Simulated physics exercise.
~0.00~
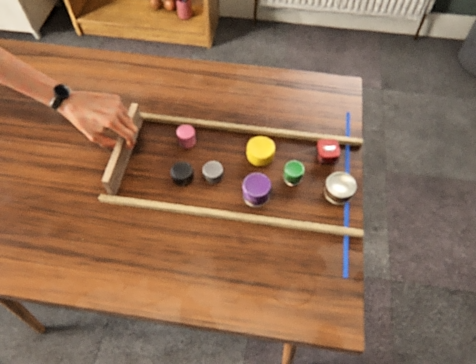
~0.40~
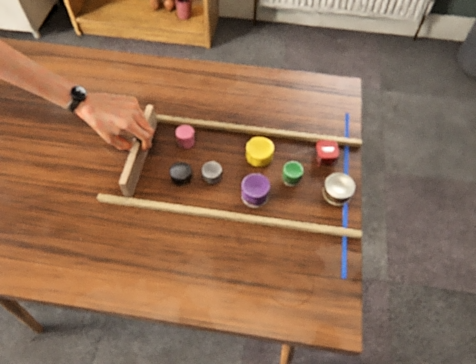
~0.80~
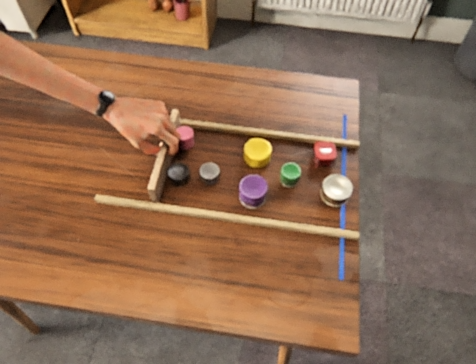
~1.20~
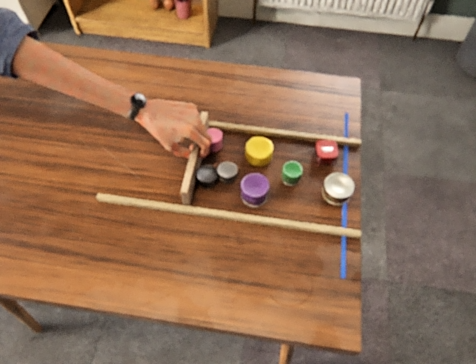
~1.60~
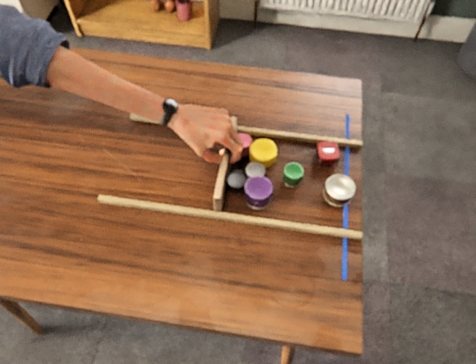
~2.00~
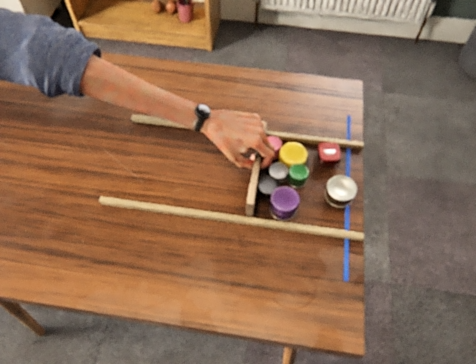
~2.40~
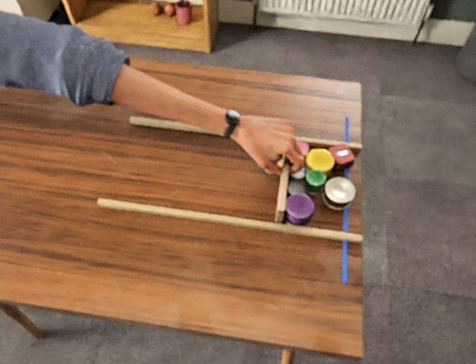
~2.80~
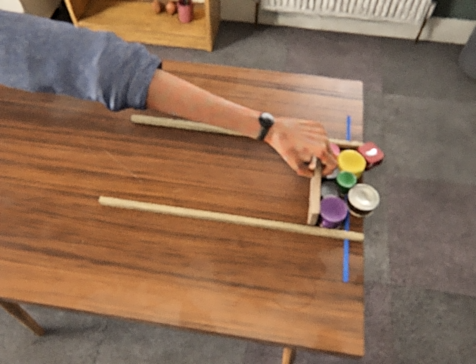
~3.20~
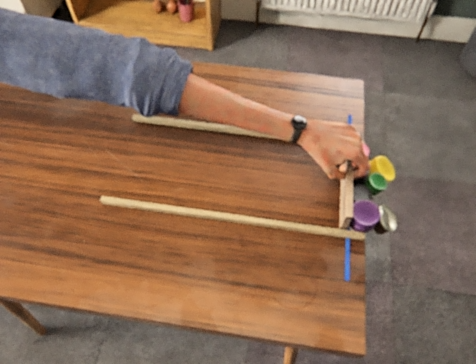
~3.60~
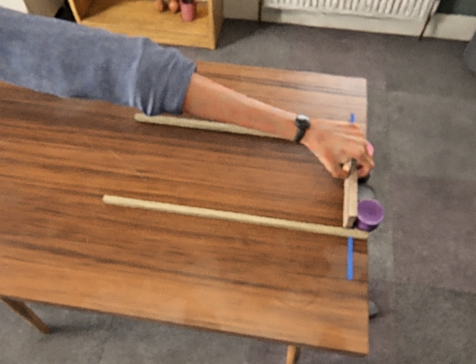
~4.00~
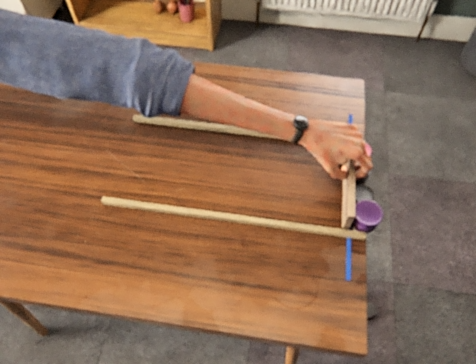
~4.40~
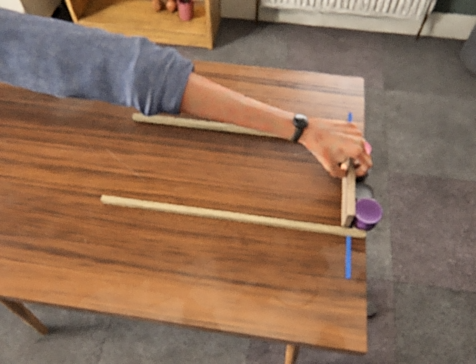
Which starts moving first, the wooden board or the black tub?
The wooden board starts moving first. The black tub stays put until the board has slid across to it, and only then moves right.
